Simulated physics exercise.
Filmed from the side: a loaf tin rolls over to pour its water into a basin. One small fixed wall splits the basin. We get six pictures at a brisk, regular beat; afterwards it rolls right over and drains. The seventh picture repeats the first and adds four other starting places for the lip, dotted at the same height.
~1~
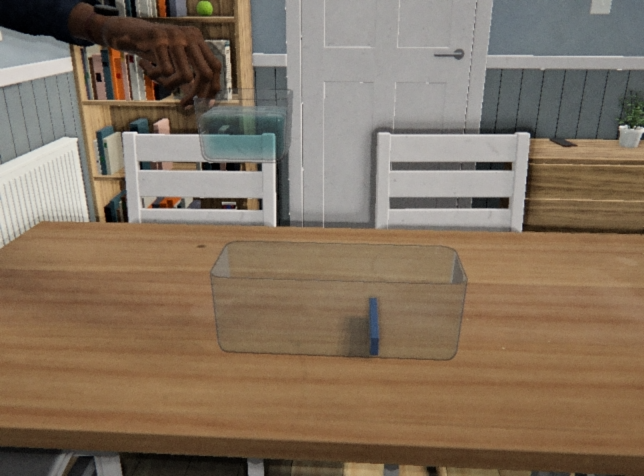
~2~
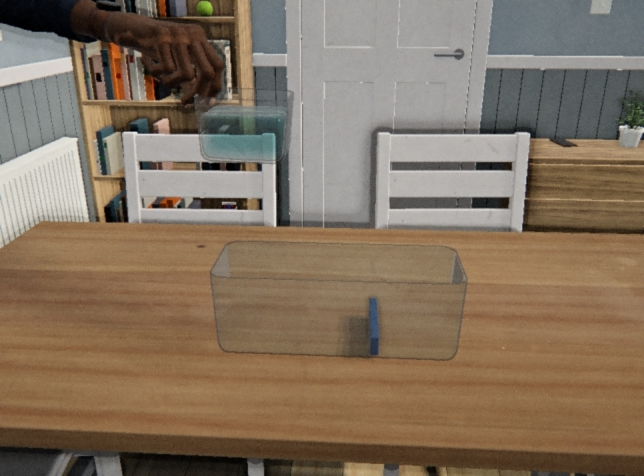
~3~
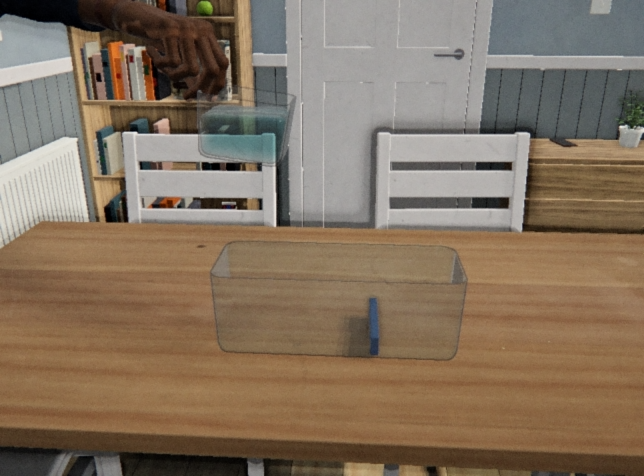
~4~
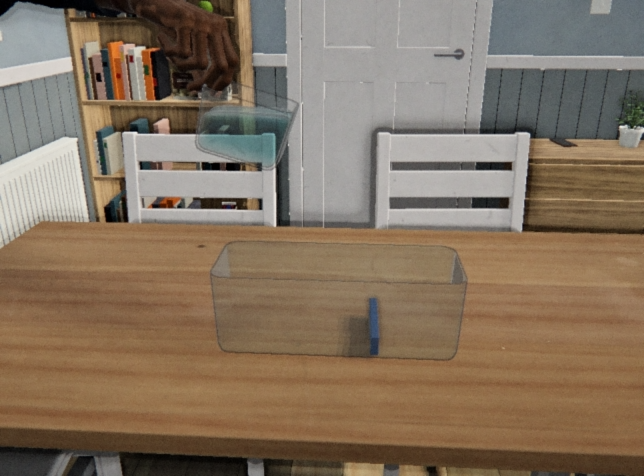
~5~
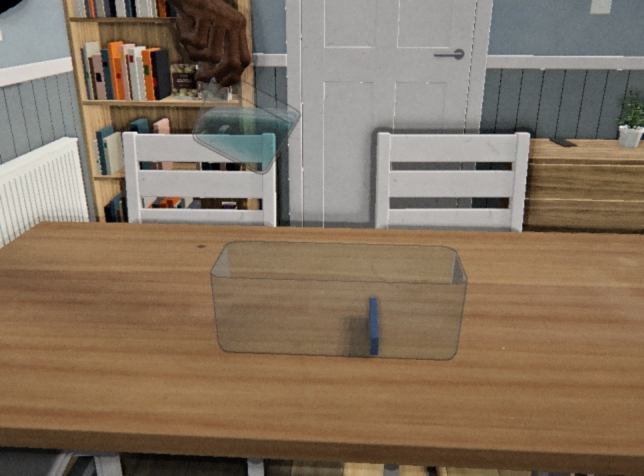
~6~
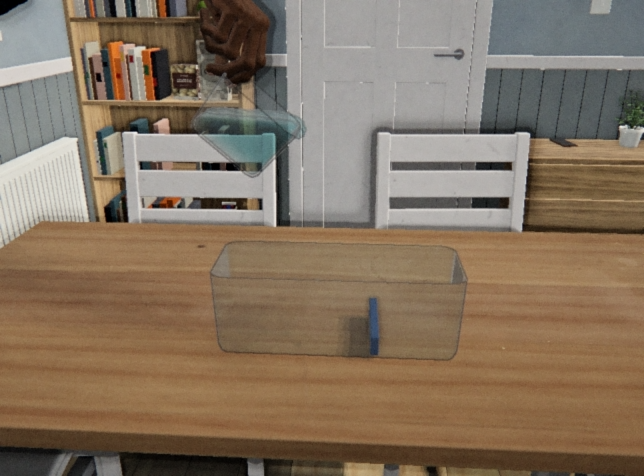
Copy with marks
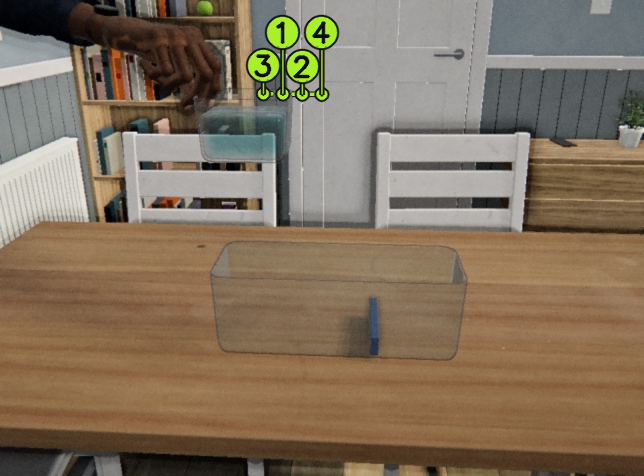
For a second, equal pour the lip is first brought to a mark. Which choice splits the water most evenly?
Take 4.
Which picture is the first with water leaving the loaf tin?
Picture 6.
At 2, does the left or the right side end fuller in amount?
The left one.
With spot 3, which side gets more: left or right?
The left side.
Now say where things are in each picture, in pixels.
Upright, lip at (288, 94); basin from (219, 348) to (457, 357); top of the wall at (374, 316); nothing has left yet.
Upright, lip at (289, 95); nothing has left yet.
Tipped about 7°, lip at (291, 100); nothing has left yet.
Tipped about 16°, lip at (295, 107); nothing has left yet.
Tipped about 28°, lip at (297, 117); nothing has left yet.
Tipped about 41°, lip at (298, 129); water is over the lip, down to (302, 133).
On the marked copy, 1 at (282, 94); 2 at (302, 94); 3 at (263, 93); 4 at (321, 94).
Choosing 1, about 80 % ends left of the wall and 17 % right of it; 3 % is lost outside.
Choosing 2, about 78 % ends left of the wall and 19 % right of it; 3 % is lost outside.
Choosing 3, about 80 % ends left of the wall and 18 % right of it.
Choosing 4, about 46 % ends left of the wall and 53 % right of it.
